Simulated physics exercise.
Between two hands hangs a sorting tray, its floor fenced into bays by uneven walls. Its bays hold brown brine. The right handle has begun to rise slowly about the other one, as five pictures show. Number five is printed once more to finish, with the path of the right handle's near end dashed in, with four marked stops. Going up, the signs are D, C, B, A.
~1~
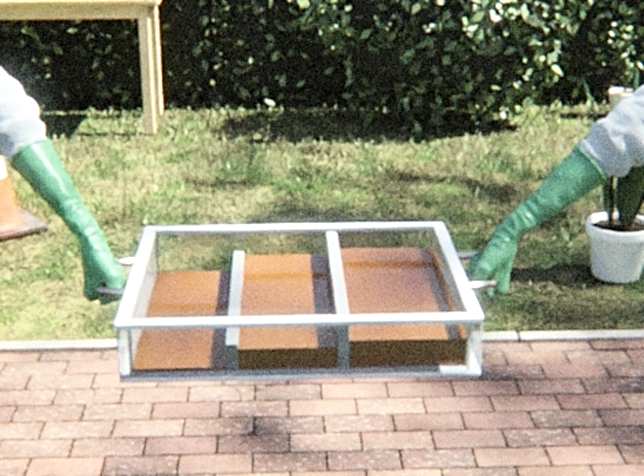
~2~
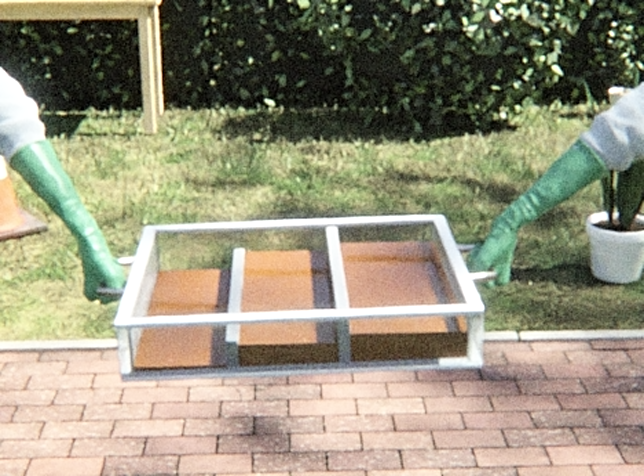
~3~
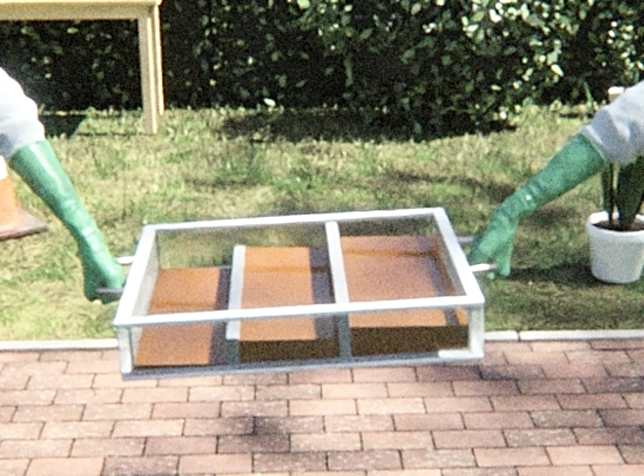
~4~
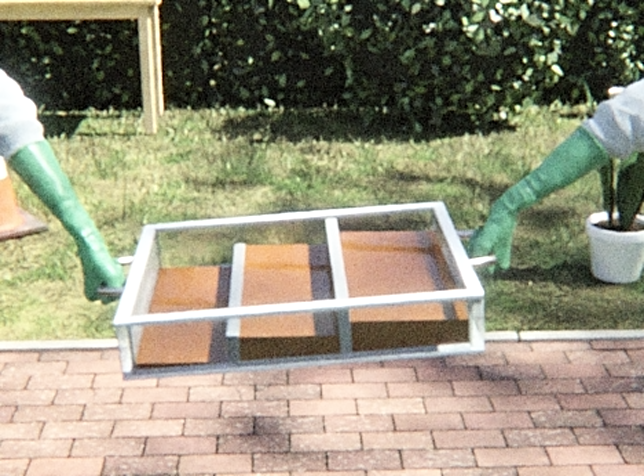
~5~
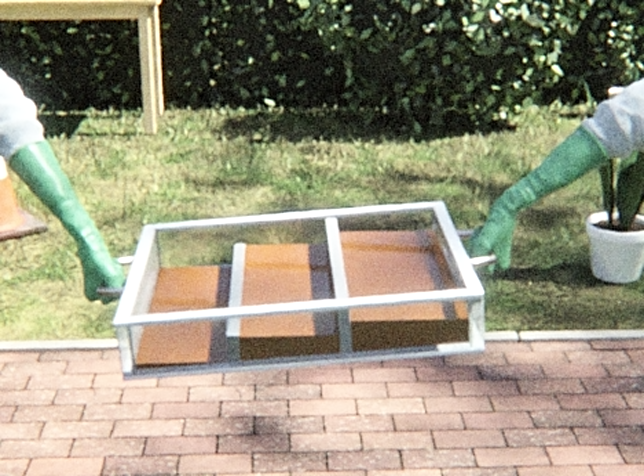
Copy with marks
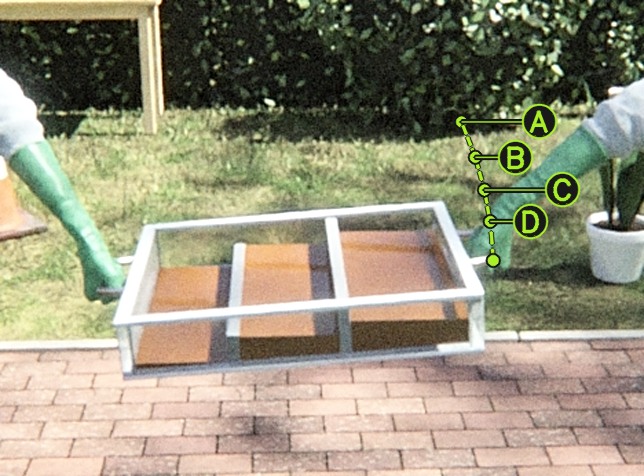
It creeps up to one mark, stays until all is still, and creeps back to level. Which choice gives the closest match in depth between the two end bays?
The best stop is A.
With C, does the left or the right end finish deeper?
The right end bay.
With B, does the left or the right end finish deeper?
The right one.
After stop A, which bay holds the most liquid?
That is the right bay.
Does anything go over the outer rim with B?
No.
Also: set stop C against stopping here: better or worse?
Stop C is better.
On the marked copy, A at (461, 121); B at (475, 157); C at (484, 189); D at (490, 221).
Choosing A, the two end bays stand about equally deep; nothing spills.
Choosing B, the right end bay stands much deeper than the other; nothing spills.
Choosing C, the right end bay stands much deeper than the other; nothing spills.
Choosing D, the right end bay stands much deeper than the other; nothing spills.
